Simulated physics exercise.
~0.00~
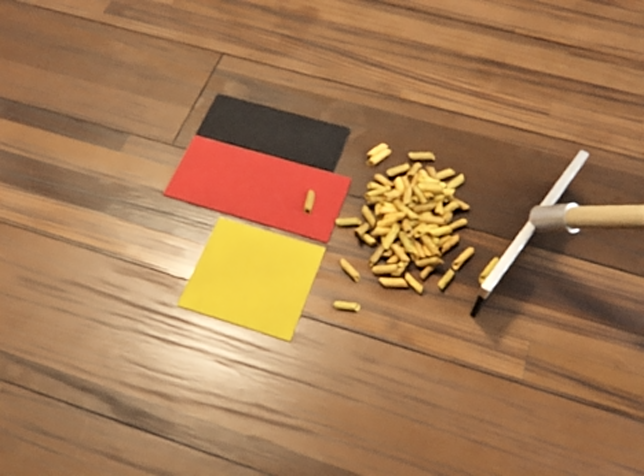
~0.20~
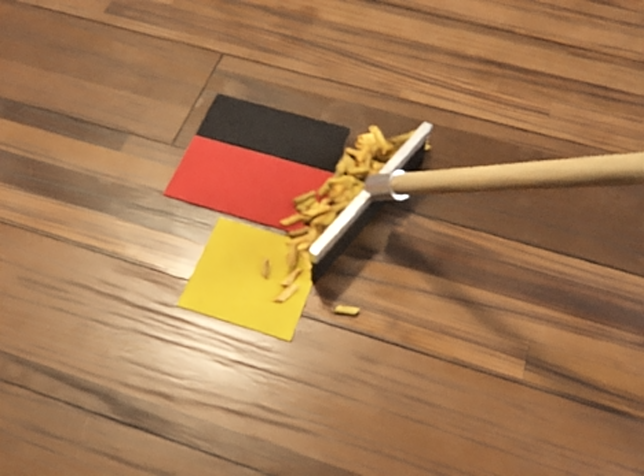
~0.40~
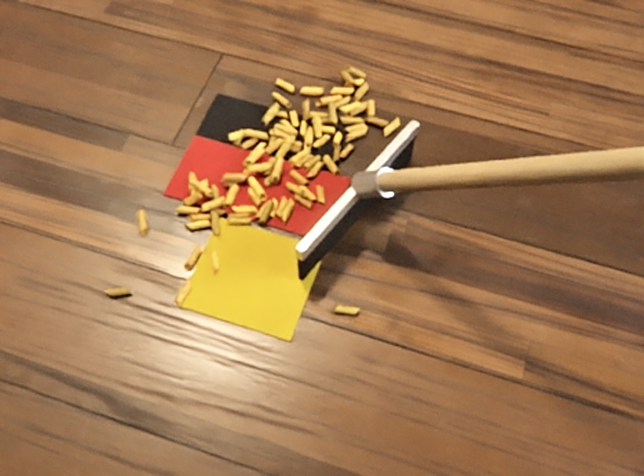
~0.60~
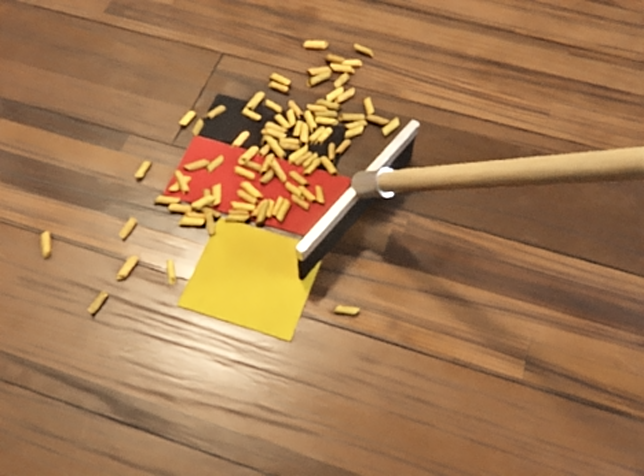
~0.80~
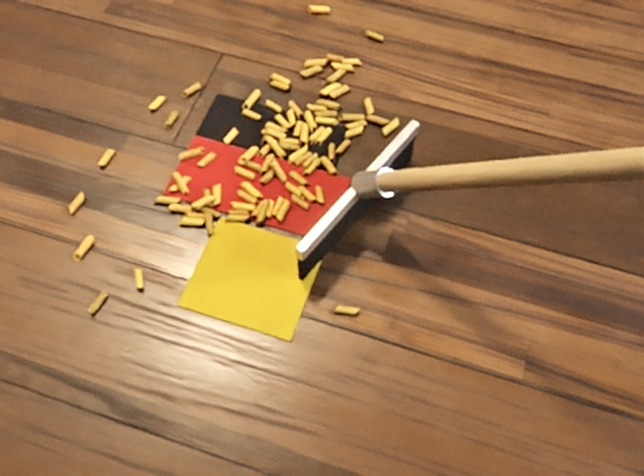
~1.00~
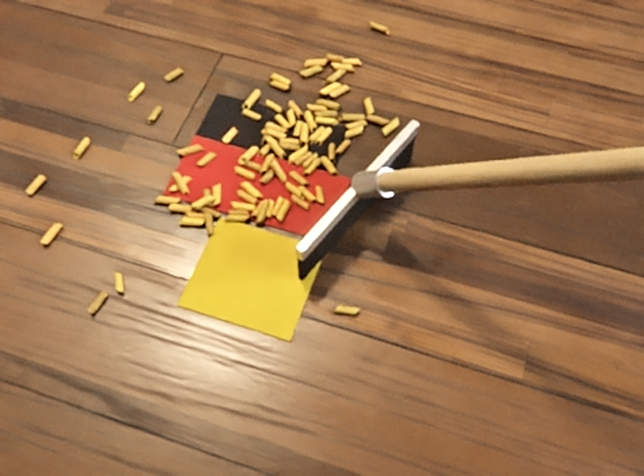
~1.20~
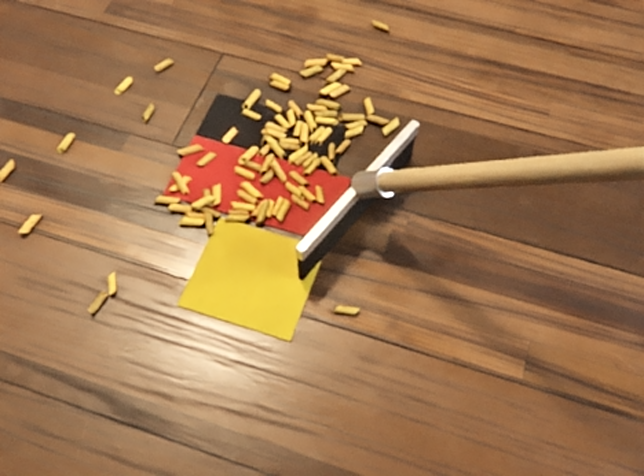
Squeegee pushing a pile of dry pasta left across black, red and yellow mats, then stopping as pieces scatter over red, black and floor.
